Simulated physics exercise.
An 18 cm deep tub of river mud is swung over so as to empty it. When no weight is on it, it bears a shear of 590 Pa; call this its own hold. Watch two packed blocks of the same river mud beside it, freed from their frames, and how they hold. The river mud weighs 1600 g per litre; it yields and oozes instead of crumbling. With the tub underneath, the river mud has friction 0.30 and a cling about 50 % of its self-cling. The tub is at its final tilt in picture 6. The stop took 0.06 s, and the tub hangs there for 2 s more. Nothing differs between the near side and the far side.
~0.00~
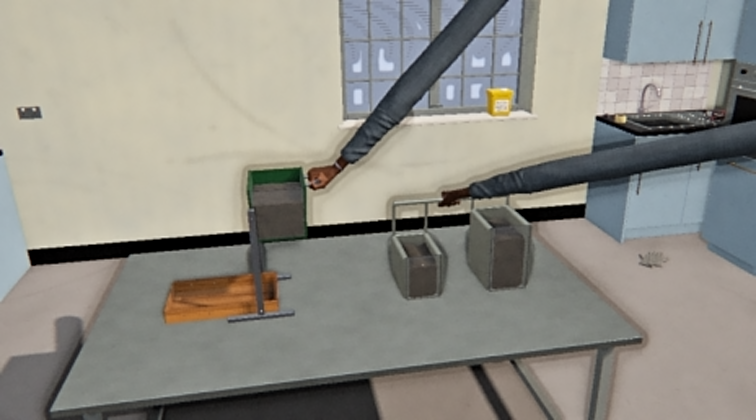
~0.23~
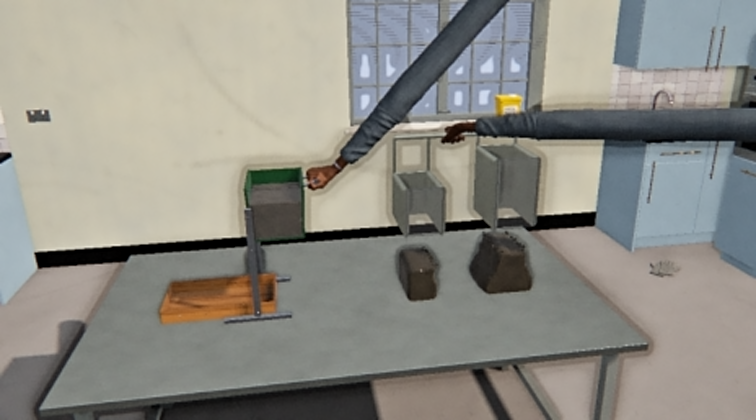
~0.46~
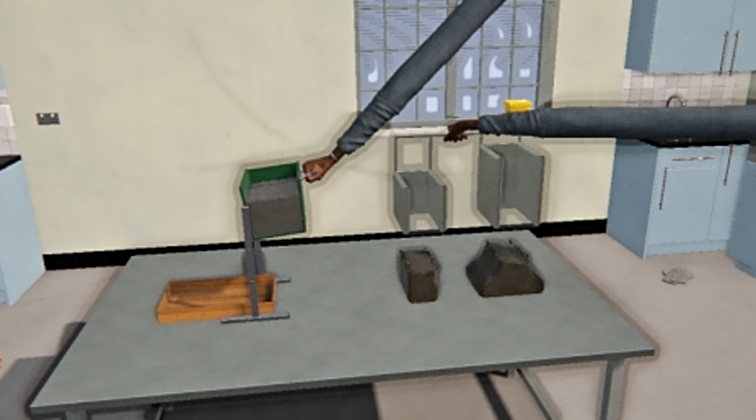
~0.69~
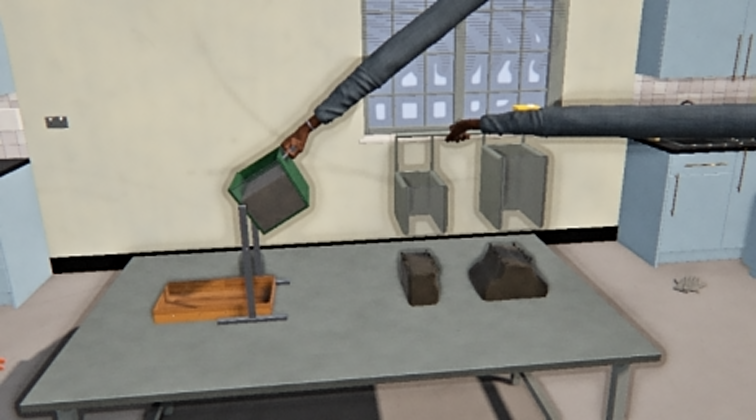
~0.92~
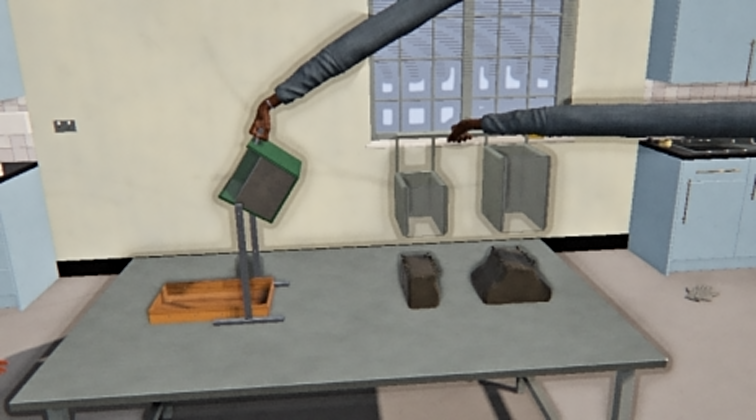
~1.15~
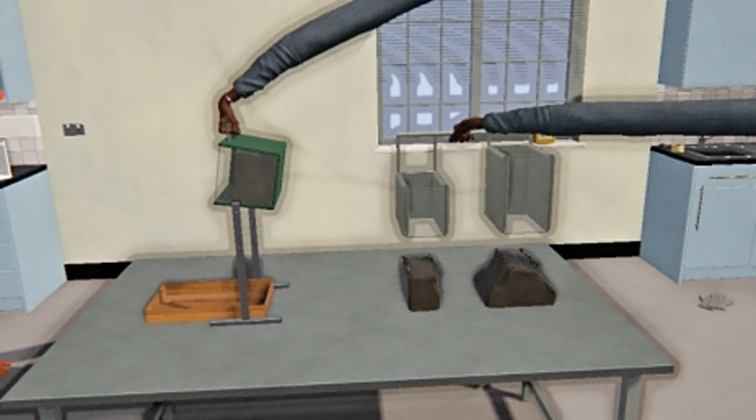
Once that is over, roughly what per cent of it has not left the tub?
Around 100 percent.
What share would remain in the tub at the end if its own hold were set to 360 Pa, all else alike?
It would be close to 75 percent.
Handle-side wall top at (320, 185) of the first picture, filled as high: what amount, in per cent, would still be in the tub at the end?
In that case close to 65 %.
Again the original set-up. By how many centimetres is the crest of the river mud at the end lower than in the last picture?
Roughly 2 cm.
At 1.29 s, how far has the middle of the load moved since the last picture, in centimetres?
Close to 1 centimetres.
After 1.29 s, the tub is at 80 degrees and holds 100 %.
After 1.46 s, the tub is at 80 degrees and holds 100 %.
After 1.63 s, the tub is at 80 degrees and holds 100 %.
After 1.80 s, the tub is at 80 degrees and holds 100 %.
After 3.15 s, the tub is at 80 degrees and holds 100 %.
